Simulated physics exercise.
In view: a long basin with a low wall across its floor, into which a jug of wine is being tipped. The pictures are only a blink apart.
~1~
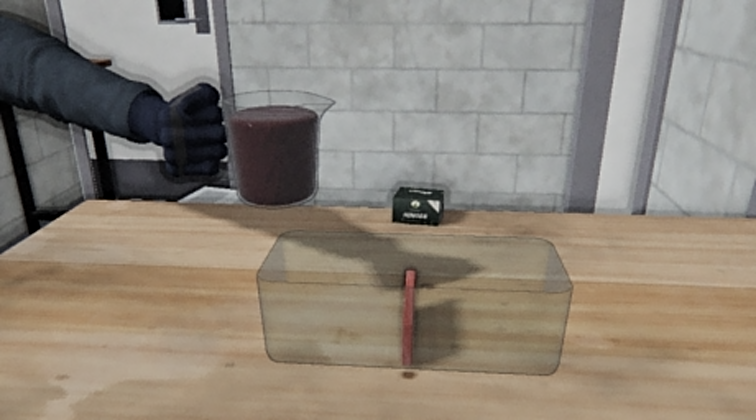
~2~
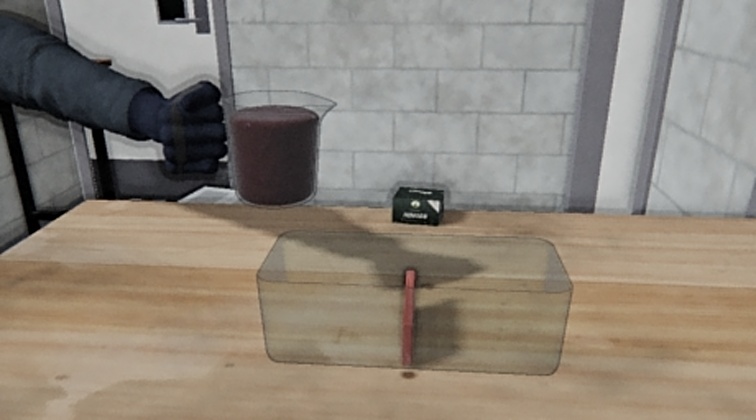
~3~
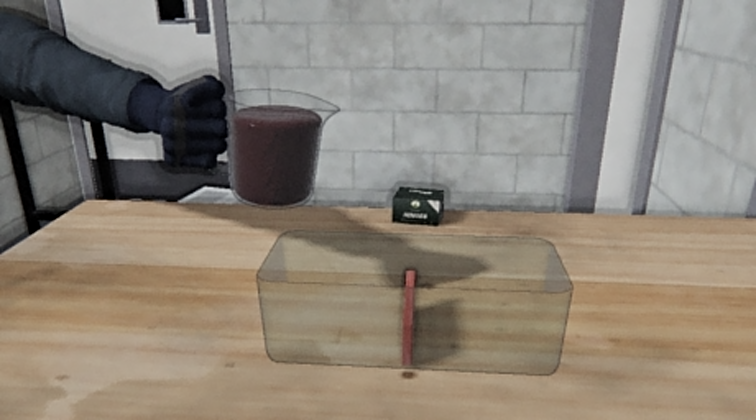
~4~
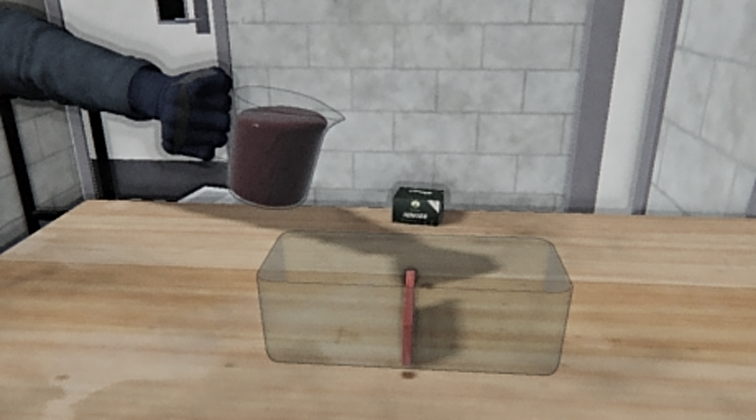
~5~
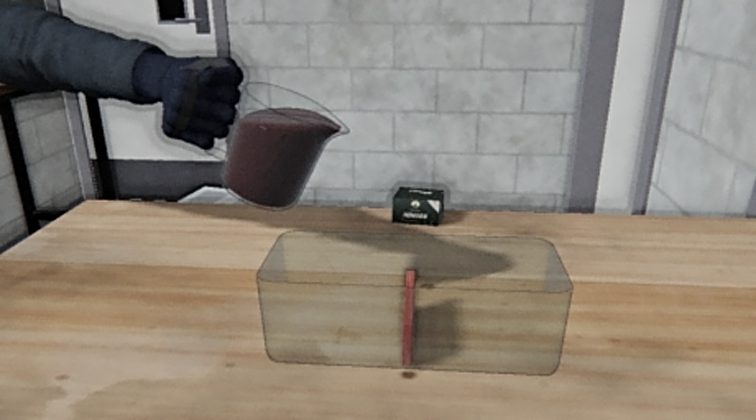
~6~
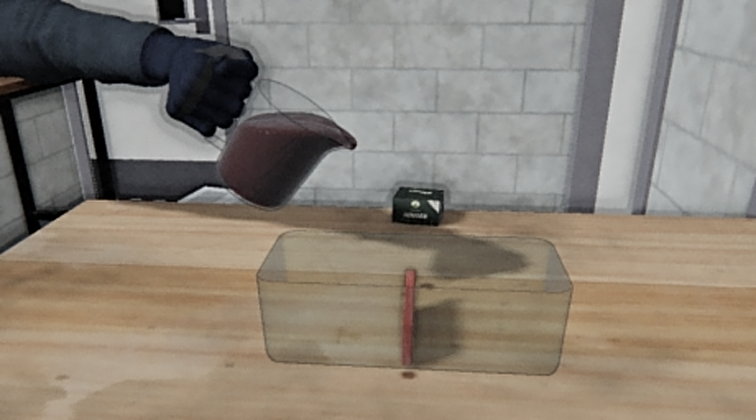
A gloved hand tilts a jug of dark red wine rightward above a long clear basin.
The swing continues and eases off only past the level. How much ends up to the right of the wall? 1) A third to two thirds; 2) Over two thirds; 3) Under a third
(3) Under a third.
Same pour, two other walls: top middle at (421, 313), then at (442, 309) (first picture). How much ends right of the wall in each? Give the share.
10 per cent first, then 10 per cent.
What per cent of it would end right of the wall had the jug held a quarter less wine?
5 in a hundred.
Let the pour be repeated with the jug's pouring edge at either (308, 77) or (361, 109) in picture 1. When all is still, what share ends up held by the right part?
It works out to around 5 % and then around 30 %.
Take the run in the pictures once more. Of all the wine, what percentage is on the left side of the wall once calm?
Estimate: Some 85 per cent.
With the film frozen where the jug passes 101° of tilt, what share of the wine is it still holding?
45 per cent, approximately.
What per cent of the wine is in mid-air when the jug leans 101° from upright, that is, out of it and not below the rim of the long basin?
Somewhere around 25 per cent of it.
A moment on, the jug is tipped right over and 44 per cent is still to pour, 26 is left of the wall and 4 right of it.
Next, the jug is tipped right over and 3 per cent is still to pour, 82 is left of the wall and 4 right of it.
Then the jug is tipped right over and 0 per cent is still to pour, 86 is left of the wall and 7 right of it.
Later the jug is tipped right over and 0 per cent is still to pour, 87 is left of the wall and 7 right of it.
In the end 87 per cent lies left of the wall, 7 right of it and 6 outside.
